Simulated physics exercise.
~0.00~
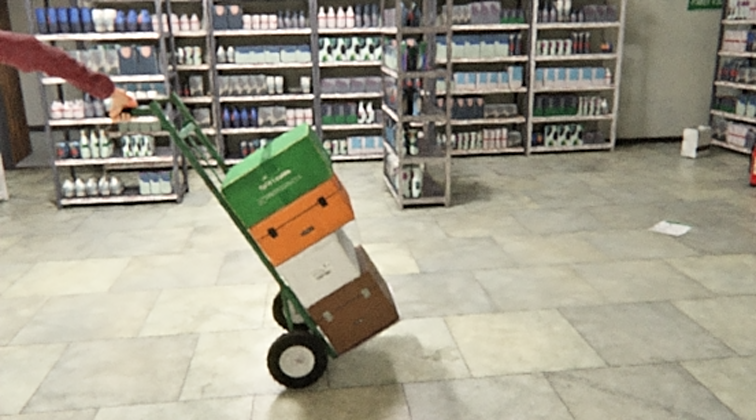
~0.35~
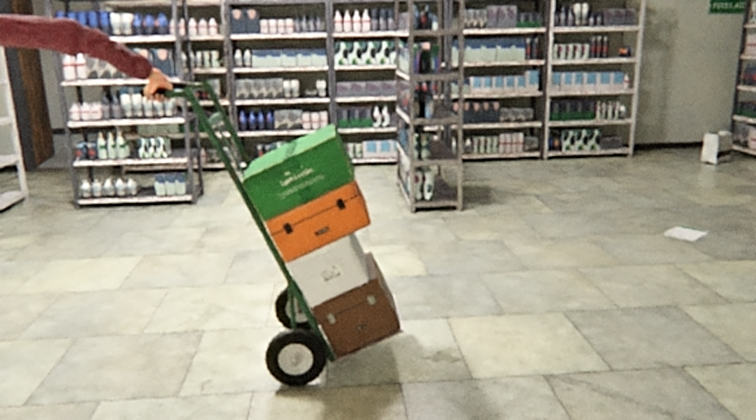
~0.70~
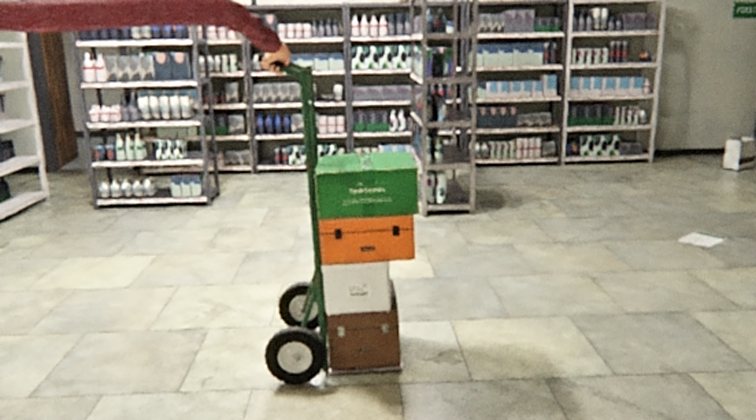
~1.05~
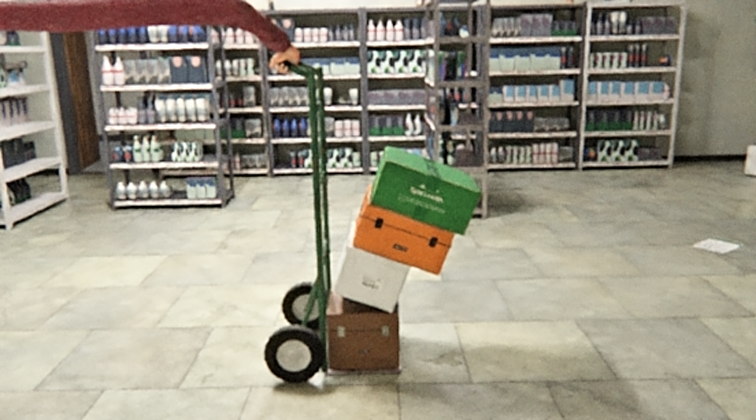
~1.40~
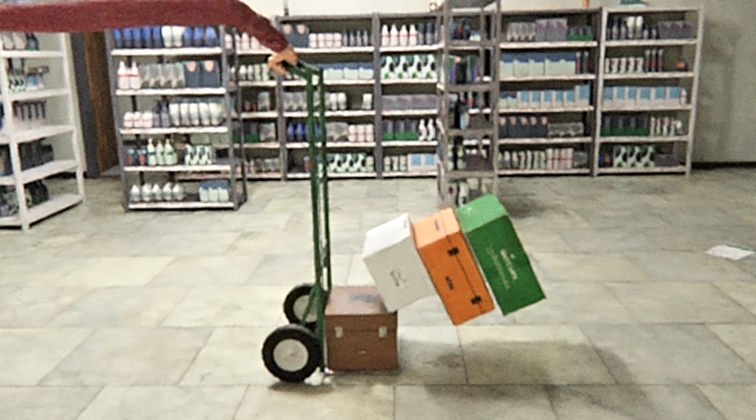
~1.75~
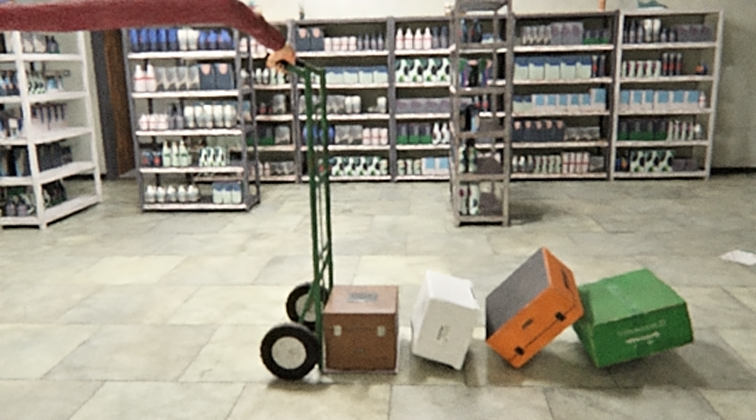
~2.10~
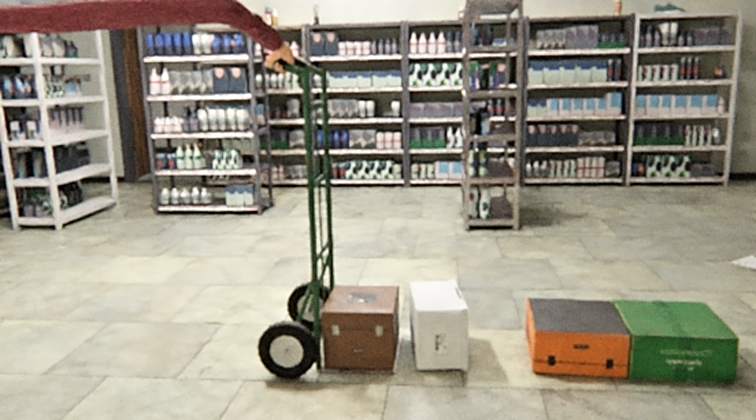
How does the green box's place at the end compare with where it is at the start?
At the start the green box is on top of the stack on the tilted truck. At the end it lies on the floor well to the right, beside the orange toolbox.
